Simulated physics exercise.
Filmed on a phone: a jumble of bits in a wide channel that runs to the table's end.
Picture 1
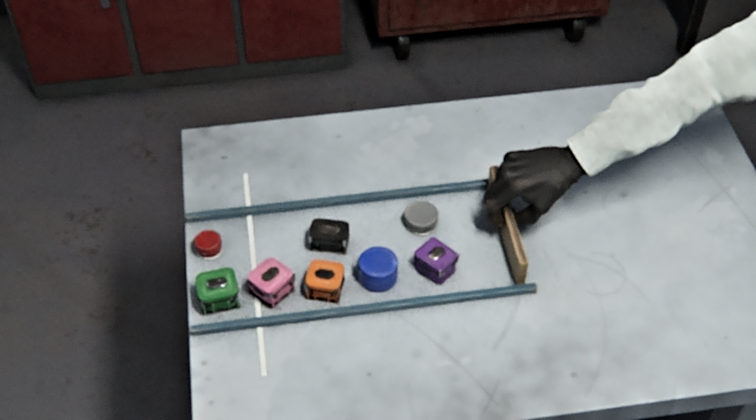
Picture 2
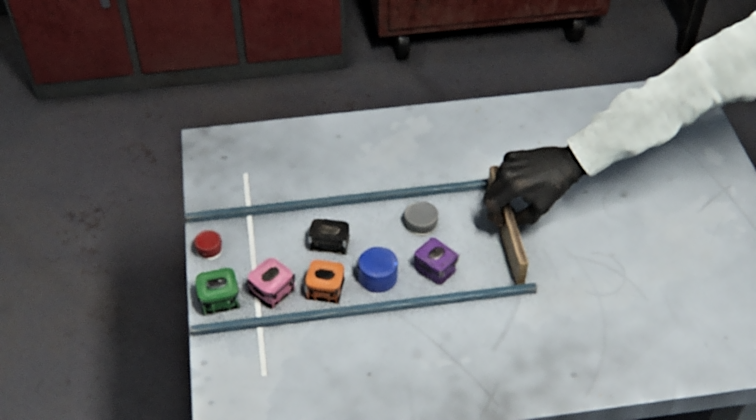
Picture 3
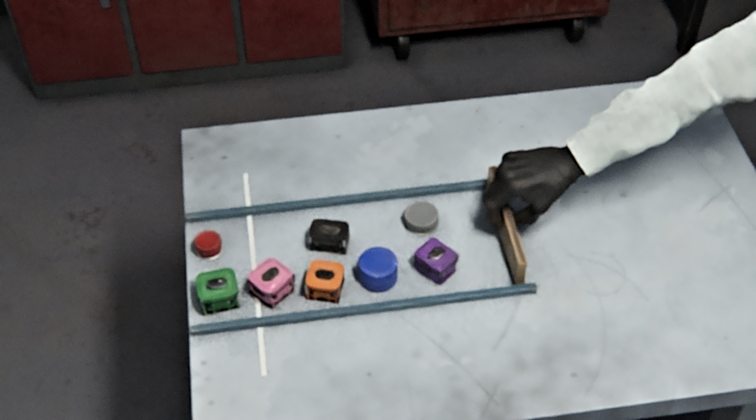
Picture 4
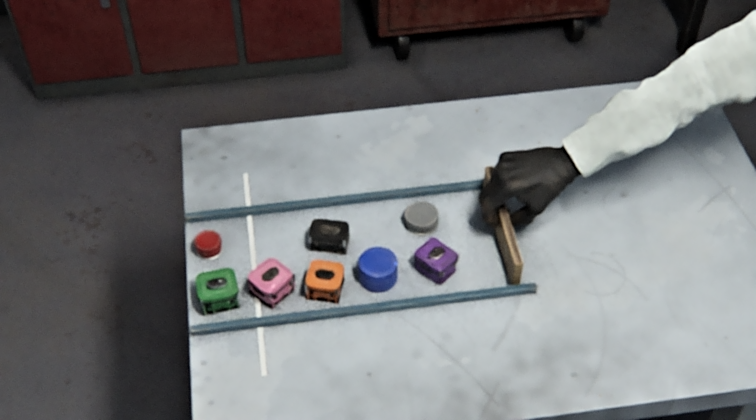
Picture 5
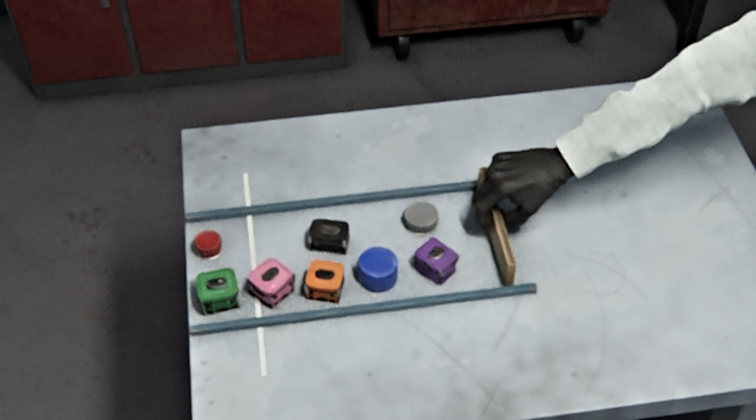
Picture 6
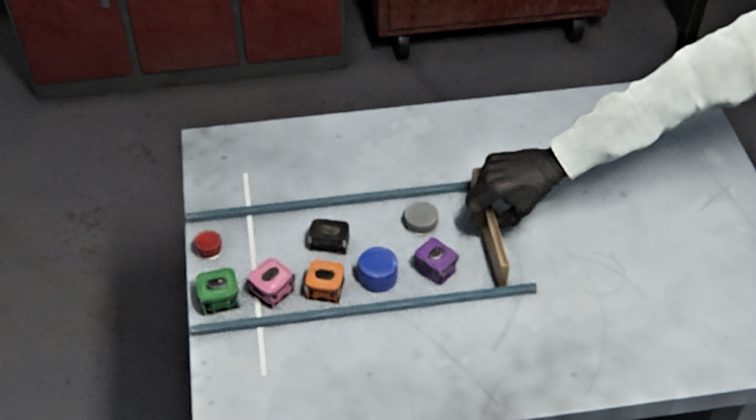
A wooden board, gripped by a black-gloved hand, sits still at first between two blue rails on a grey tabletop, then slides slightly left. The red tin, green, pink, orange, black and purple cases, blue lid and grey pot stay put, with a gap still separating them from the board.
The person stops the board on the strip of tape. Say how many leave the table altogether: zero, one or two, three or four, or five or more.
In the end the number that fall off is three or four.
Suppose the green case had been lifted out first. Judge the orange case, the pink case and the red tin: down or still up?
The orange case is lost, the pink case drops off, the red tin stays on.
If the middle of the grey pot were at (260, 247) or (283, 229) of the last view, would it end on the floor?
The grey pot is kept; remains up.
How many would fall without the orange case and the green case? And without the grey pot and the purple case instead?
The counts: 1 and 2.
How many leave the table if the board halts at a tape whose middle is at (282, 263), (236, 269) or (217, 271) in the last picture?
Try by try, 2, 3 and 6.
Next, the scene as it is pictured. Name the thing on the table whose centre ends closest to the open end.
That is the red tin.
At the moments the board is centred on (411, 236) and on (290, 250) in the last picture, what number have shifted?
By then 3, and 7.
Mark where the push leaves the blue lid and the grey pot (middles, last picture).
Near (206, 289) and (234, 234).
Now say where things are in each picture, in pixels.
Red tin (209, 245); green case (218, 291); pink case (271, 282); board (507, 224); tape (254, 266), in the first frame.
Green case (218, 291); orange case (325, 282), in the second frame.
Pink case (271, 282); grey pot (421, 218), in the third frame.
Red tin (209, 245); purple case (436, 261), in the fourth frame.
Green case (218, 291); blue lid (378, 270), in the fifth frame.
Red tin (209, 245); green case (218, 291); pink case (271, 282); board (489, 226); tape (254, 266), in the sixth frame.
A little later, none off yet; red tin at rest near (209, 245); green case at rest near (218, 291); pink case at rest near (270, 282).
When it is over, the number that fall off is three or four; down, orange case, pink case and green case.
